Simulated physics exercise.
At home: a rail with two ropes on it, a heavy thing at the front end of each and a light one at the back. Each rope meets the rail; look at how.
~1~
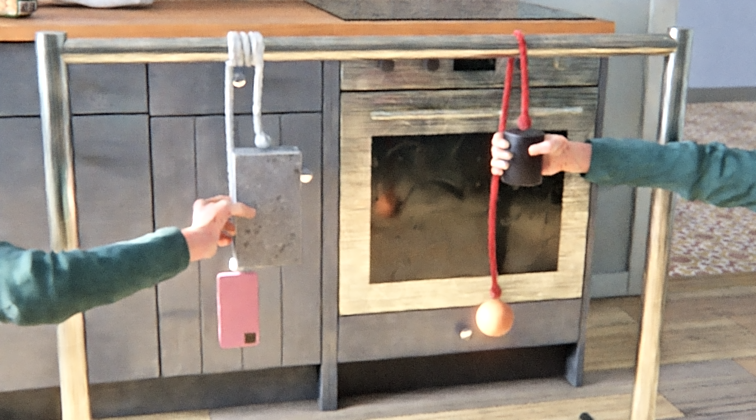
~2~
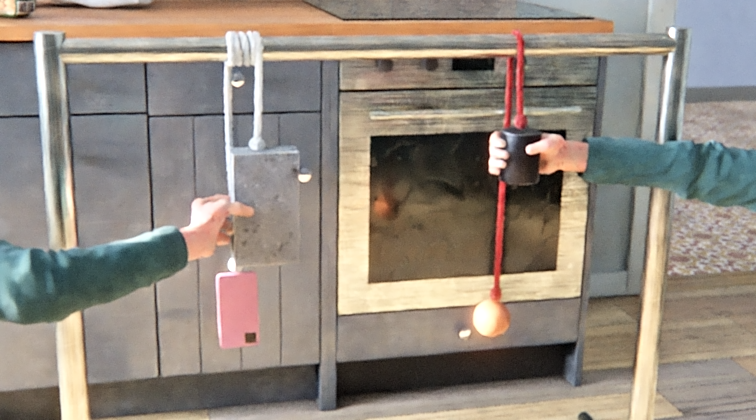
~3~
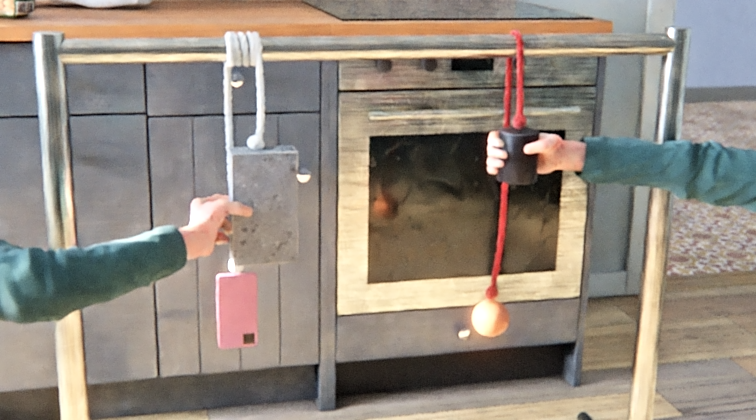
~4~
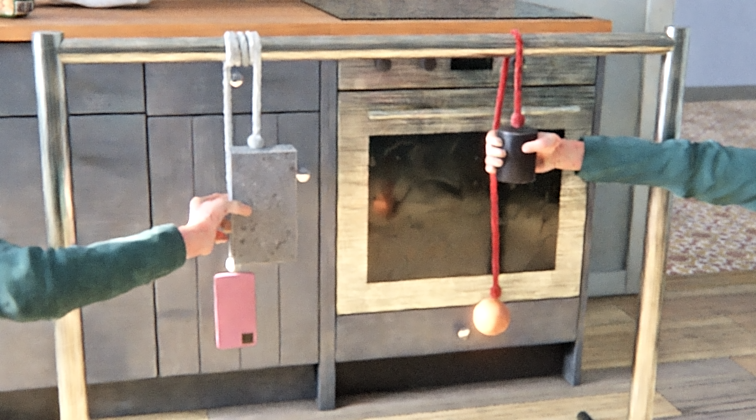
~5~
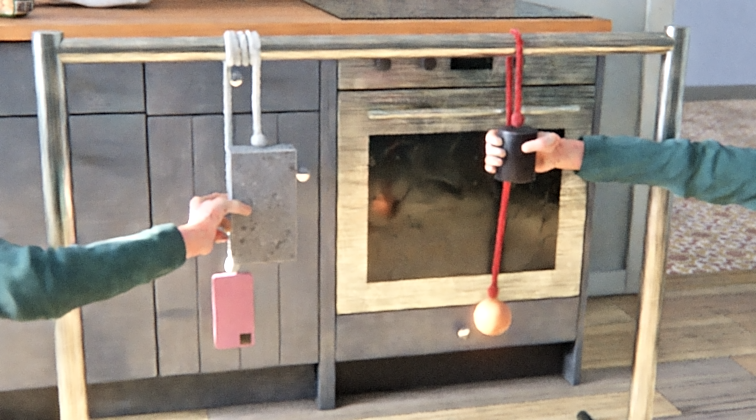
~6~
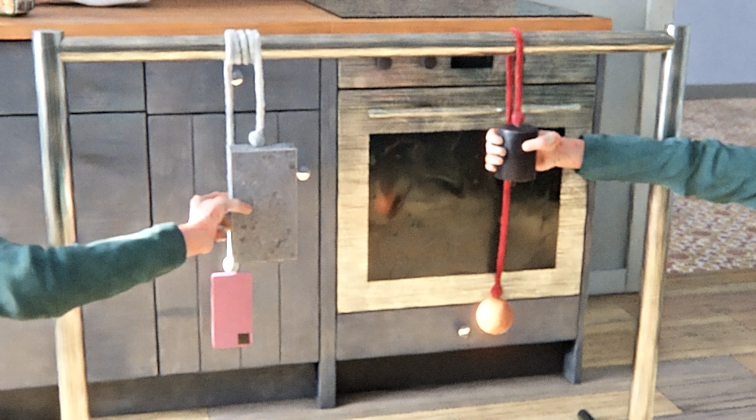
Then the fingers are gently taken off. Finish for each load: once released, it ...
The paver stays hanging; the weight drops.
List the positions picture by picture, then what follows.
Paver (266, 207); weight (523, 156); left phone (239, 310); right orange (495, 318), in the first picture.
Paver (265, 206); weight (520, 156), in the second picture.
Paver (263, 206); weight (518, 156), in the third picture.
Paver (262, 205); weight (517, 154), in the fourth picture.
Paver (262, 204); weight (516, 154), in the fifth picture.
Paver (263, 203); weight (517, 152); left rope wound several times round the rail; right rope only laid over the rail, in the sixth picture.
Then, 0.28 s on from there, paver off the floor near (261, 206); weight dropping near (512, 225).
Then, 0.54 s on from there, paver off the floor near (256, 204); weight on the floor.
In the end, paver off the floor near (258, 203); weight on the floor. The paver stays hanging and the weight drops.
